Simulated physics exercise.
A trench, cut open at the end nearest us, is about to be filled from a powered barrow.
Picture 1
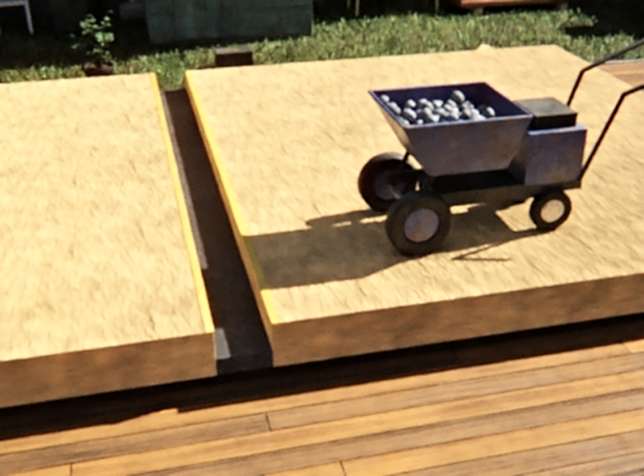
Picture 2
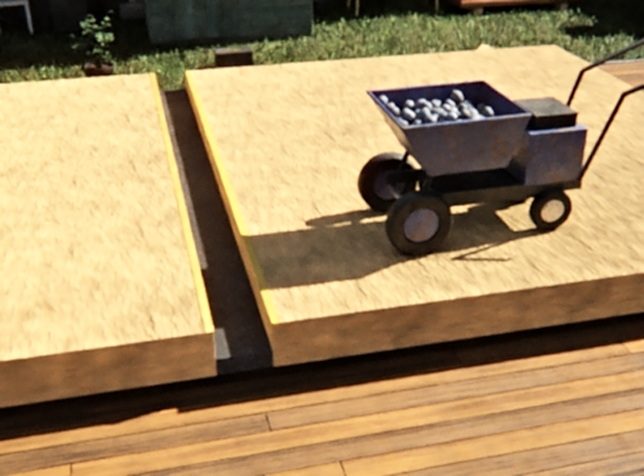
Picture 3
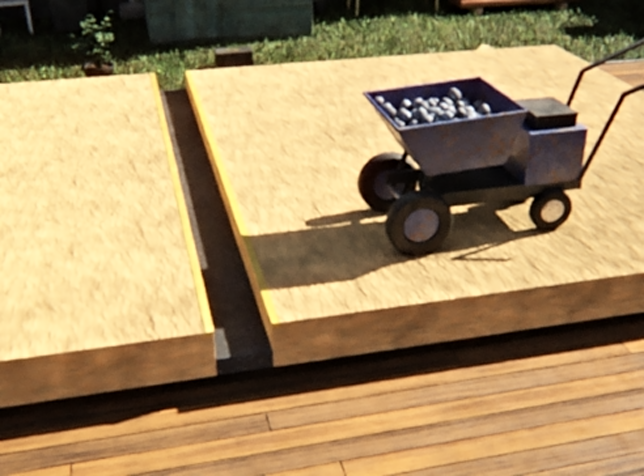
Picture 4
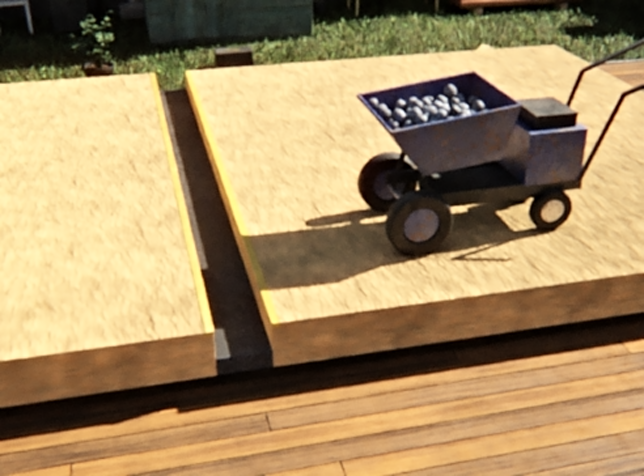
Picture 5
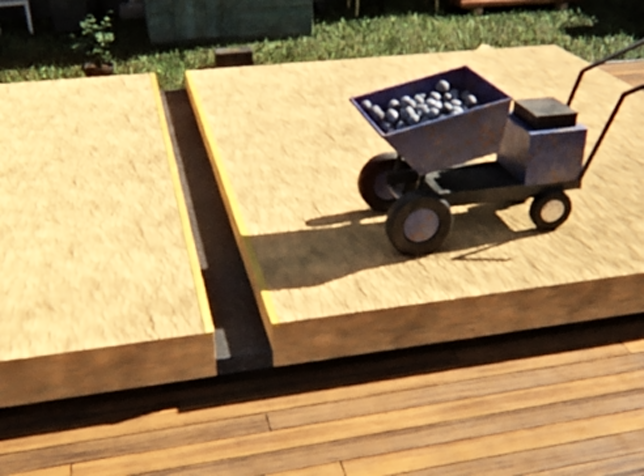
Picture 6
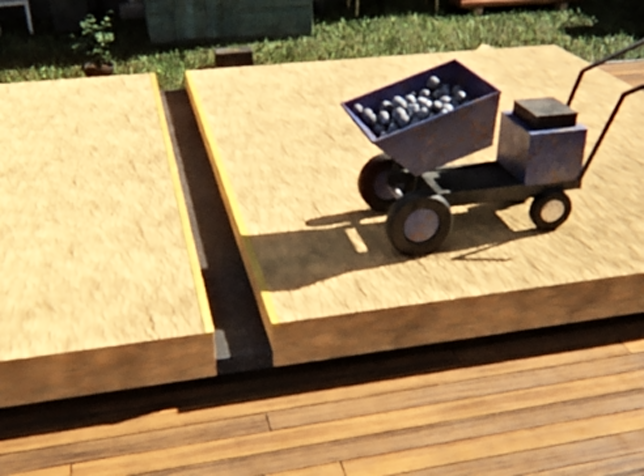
To begin with, a small wheeled barrow stands still on a pale platform, its dark skip level and loaded with rounded grey cobbles, to the right of a narrow trench. The skip then gradually tilts toward the trench, its left lip lowering and its rear rising, while the wheels stay put.
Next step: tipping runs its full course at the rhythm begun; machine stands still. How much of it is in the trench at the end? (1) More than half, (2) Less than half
(2) Less than half.
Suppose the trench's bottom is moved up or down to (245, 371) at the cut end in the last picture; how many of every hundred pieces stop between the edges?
Estimate: Approx. 40 in a hundred.
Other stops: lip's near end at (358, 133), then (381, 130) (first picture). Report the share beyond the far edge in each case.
The first spot gives roughly 0 %; the second gives roughly 0 %.
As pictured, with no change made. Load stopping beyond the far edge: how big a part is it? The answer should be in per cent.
My estimate is around 0 percent.
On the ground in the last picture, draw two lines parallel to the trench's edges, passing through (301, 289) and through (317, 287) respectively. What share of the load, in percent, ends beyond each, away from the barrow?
First 70 in a hundred, second 80 in a hundred.
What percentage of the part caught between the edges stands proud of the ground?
My estimate would be close to 0 per cent.
Soon, skip tipped steeply; all in the skip.
A while on, skip tipped right over; nearly all in the skip; a small part short of the trench; a stray few falling.
Towards the end, skip tipped right over; about a third in the skip; about half short of the trench; about a quarter in or heaped over the trench.
Finally, skip tipped right over; a stray few in the skip; about two thirds short of the trench; about a third in or heaped over the trench; none beyond it.
